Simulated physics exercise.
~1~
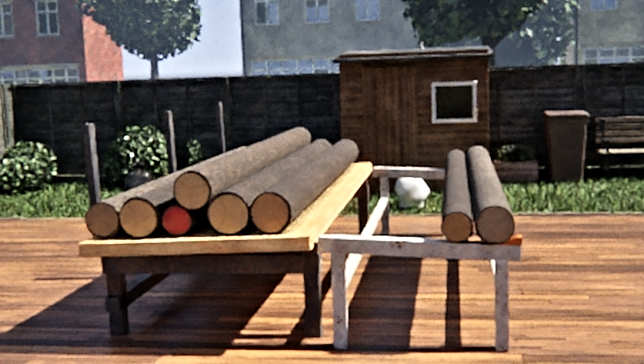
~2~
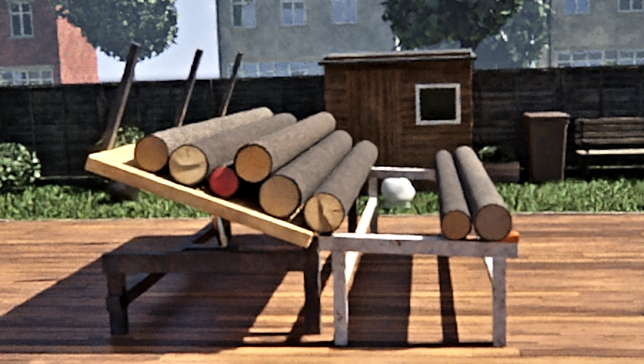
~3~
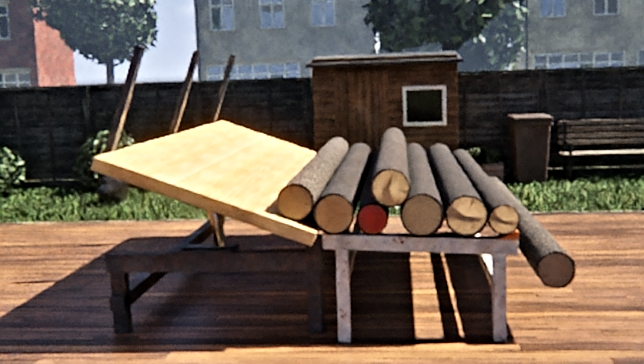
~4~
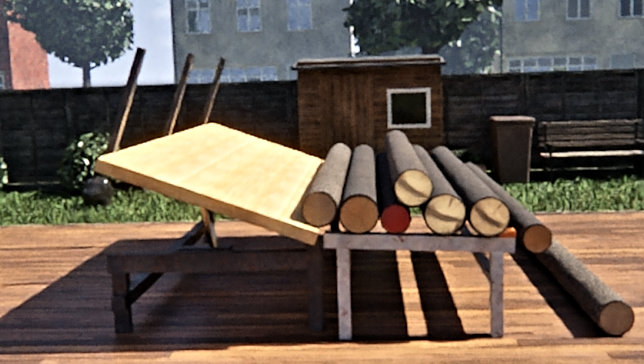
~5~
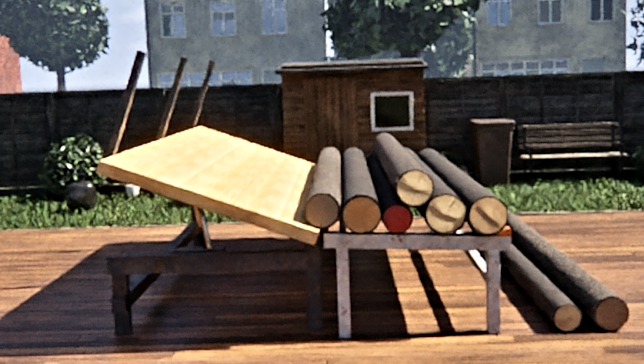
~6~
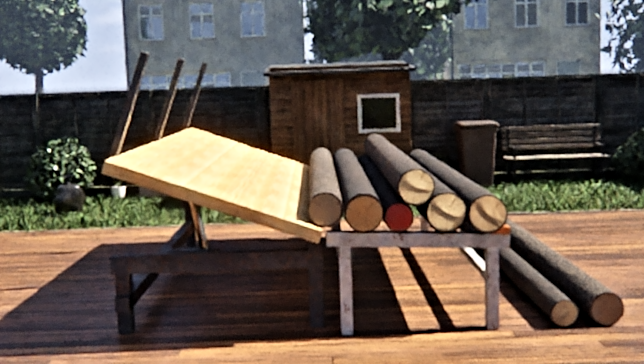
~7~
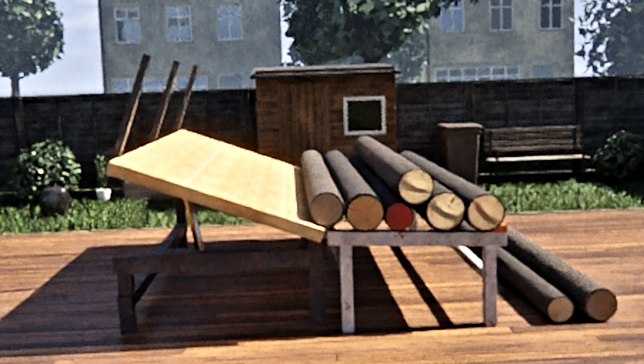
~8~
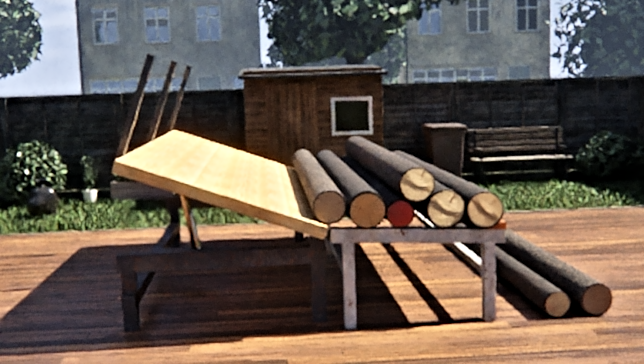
A wooden platform loaded with logs tipped down toward a low rack on the right, and its logs rolled across onto it. Two logs dropped off the far end to the ground, while the rest, including the red-ended one, settled on the rack.
